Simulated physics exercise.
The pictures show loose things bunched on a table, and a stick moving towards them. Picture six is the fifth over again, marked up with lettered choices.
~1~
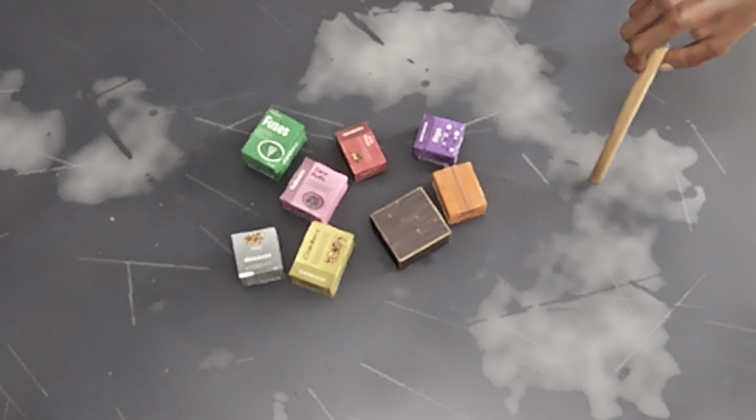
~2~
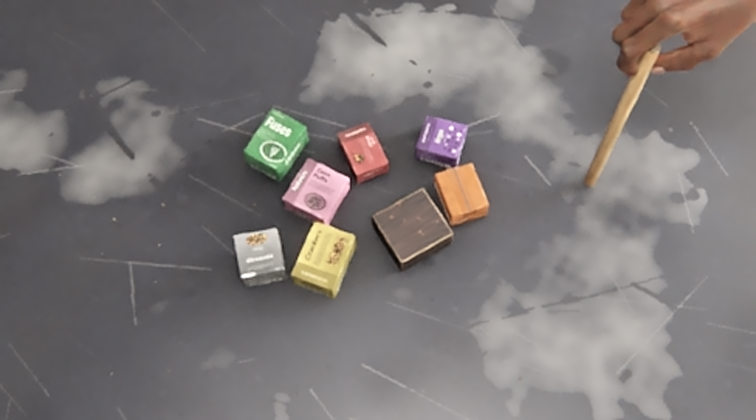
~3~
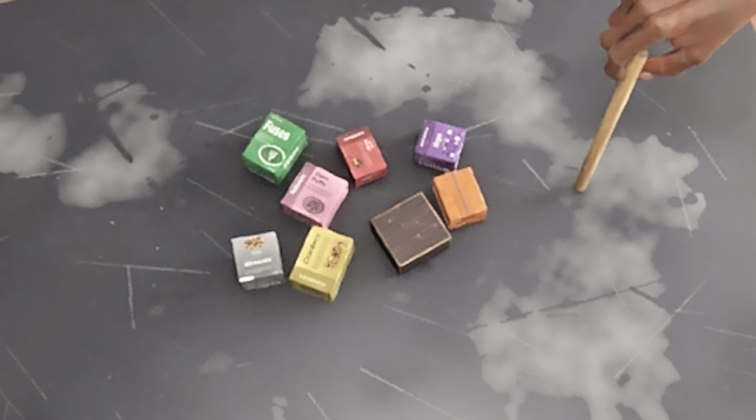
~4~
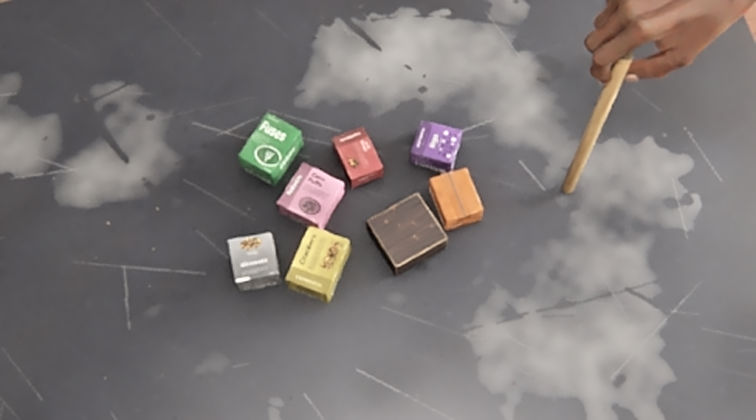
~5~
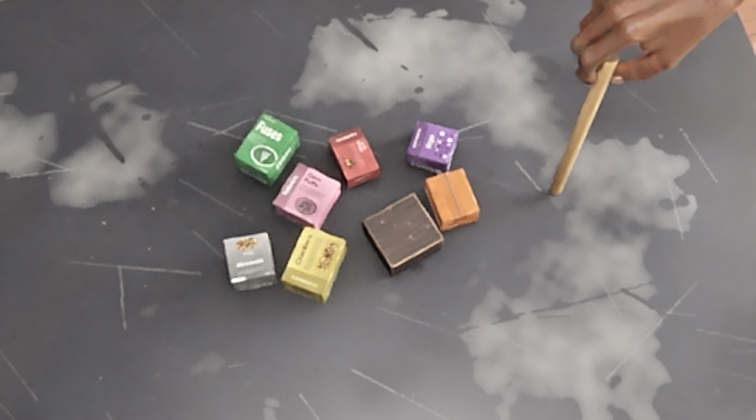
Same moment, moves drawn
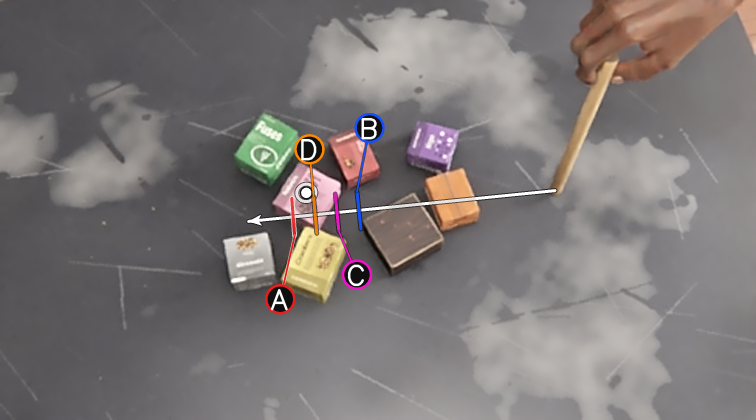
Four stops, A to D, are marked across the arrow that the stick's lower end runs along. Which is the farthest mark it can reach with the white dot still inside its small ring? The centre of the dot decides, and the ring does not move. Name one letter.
It can go as far as C.
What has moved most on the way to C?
The orange box has gone farthest.
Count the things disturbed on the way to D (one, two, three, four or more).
In all, four or more.
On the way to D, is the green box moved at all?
No.
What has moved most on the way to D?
The orange box.
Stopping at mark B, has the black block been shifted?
By then, yes.
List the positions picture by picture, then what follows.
In the first frame, yellow packet (323, 259); pink packet (314, 193); orange box (459, 194).
In the second frame, orange box (461, 195); green box (277, 146).
In the third frame, red packet (361, 157); purple box (439, 146).
In the fourth frame, grey packet (256, 262); black block (407, 235).
In the fifth frame, yellow packet (315, 265); pink packet (307, 198); orange box (451, 200).
On the copy, A at (293, 217); B at (359, 210); C at (337, 212); D at (316, 215); the arrow from (555, 191) to (248, 222); the white dot at (306, 193).
On C. First, foot of the stick (476, 199).
Then, foot of the stick (398, 207); orange box (380, 220); black block (368, 268).
Finally, foot of the stick (337, 213); orange box (350, 232); black block (362, 281); the dot is still in its ring.
By contrast, A shifts the dotted thing to (269, 195); B keeps the dot in but is short; D shifts the dotted thing to (289, 195).
